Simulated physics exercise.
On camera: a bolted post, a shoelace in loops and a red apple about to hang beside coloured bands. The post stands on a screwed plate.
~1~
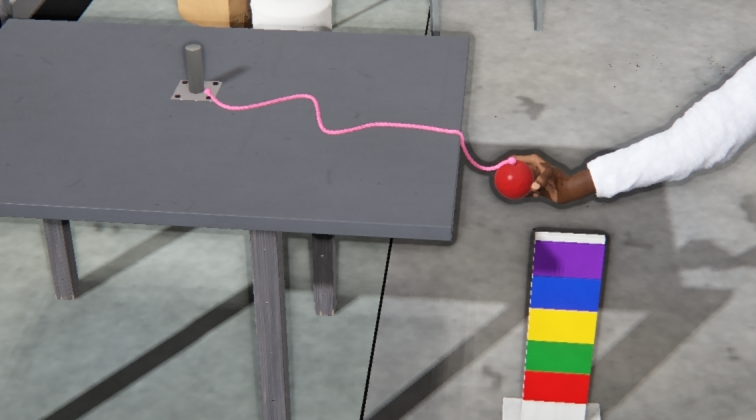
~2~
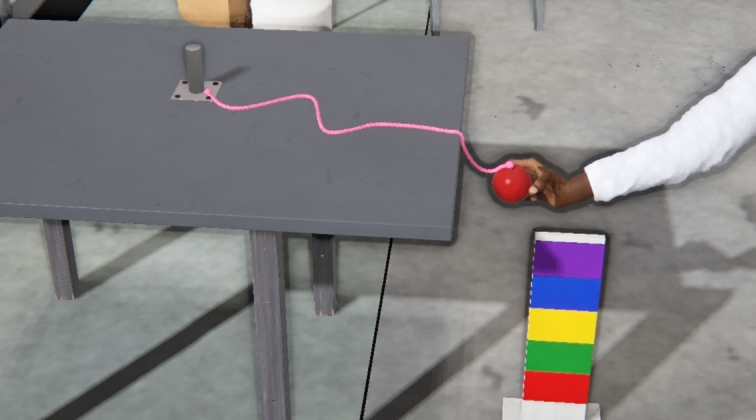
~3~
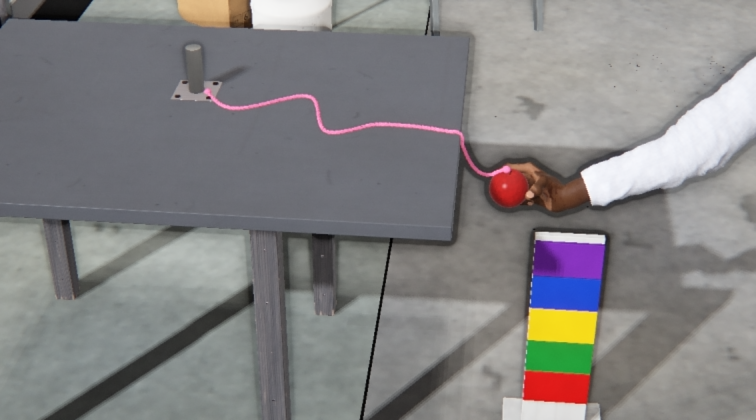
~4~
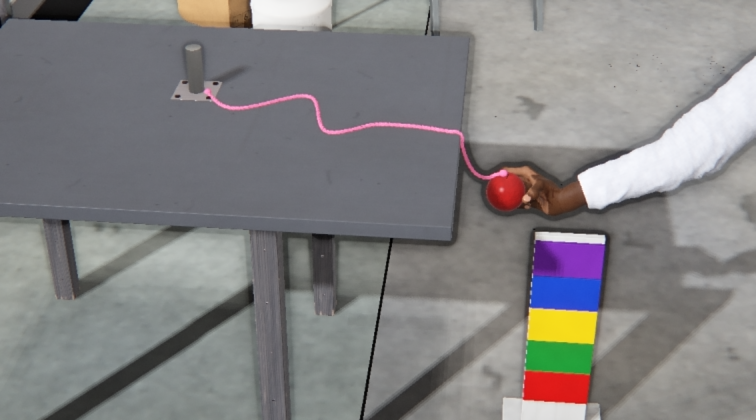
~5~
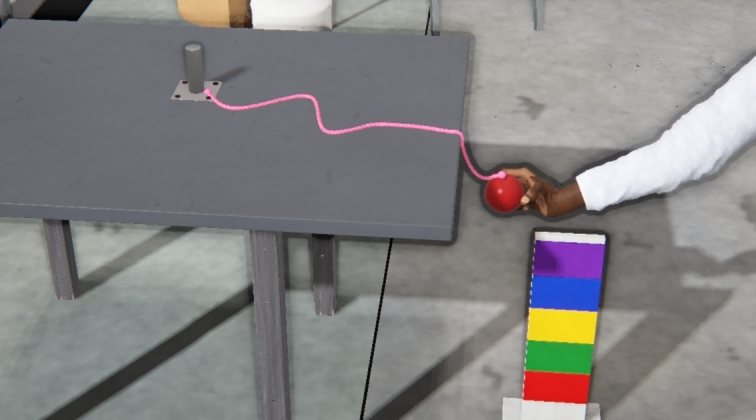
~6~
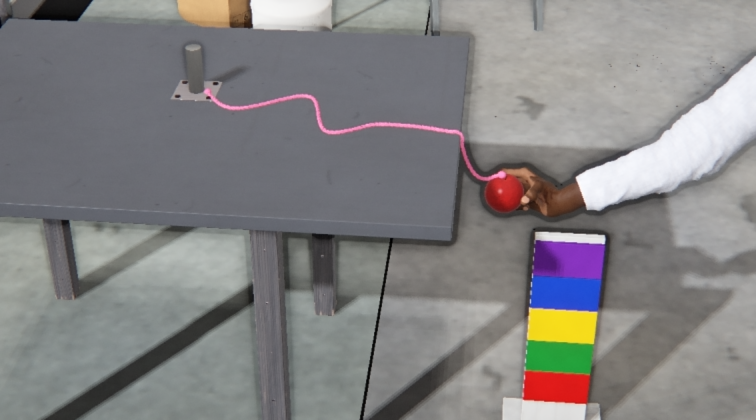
The video shows a hand in a white sleeve holding a red ball-like object on a pink cord tied to a post on a gray table, lowering it slightly leftward beside coloured bands, then keeping it nearly still.
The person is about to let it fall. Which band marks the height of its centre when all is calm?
At blue.
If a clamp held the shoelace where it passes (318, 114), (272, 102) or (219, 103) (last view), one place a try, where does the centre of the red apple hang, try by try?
Near (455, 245), (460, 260) and (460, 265).
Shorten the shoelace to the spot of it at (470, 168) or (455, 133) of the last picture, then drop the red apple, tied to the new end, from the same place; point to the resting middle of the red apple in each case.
Near (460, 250) and (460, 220).
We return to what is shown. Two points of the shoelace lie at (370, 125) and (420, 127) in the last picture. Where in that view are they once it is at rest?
At (449, 127), then (462, 165).
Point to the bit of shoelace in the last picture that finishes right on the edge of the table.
The one at (383, 125).
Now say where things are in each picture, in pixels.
Red apple (514, 179); purple (569, 261); blue (565, 295); yellow (562, 327); green (559, 358); red (556, 389), in the first picture.
Red apple (512, 184); shoelace through (226, 107) (294, 97) (320, 122) (376, 125) (457, 134), in the second picture.
Red apple (509, 188), in the third picture.
Red apple (506, 192); shoelace through (226, 107) (294, 97) (320, 122) (376, 125) (457, 134), in the fourth picture.
Red apple (505, 193), in the fifth picture.
Red apple (504, 193); shoelace through (226, 107) (294, 97) (320, 122) (376, 125) (457, 134), in the sixth picture.
Early on, apple near (455, 267); level with blue.
Midway, apple near (449, 275); level with blue.
Finally, apple near (462, 280); level with blue. Its centre hangs level with the blue band.
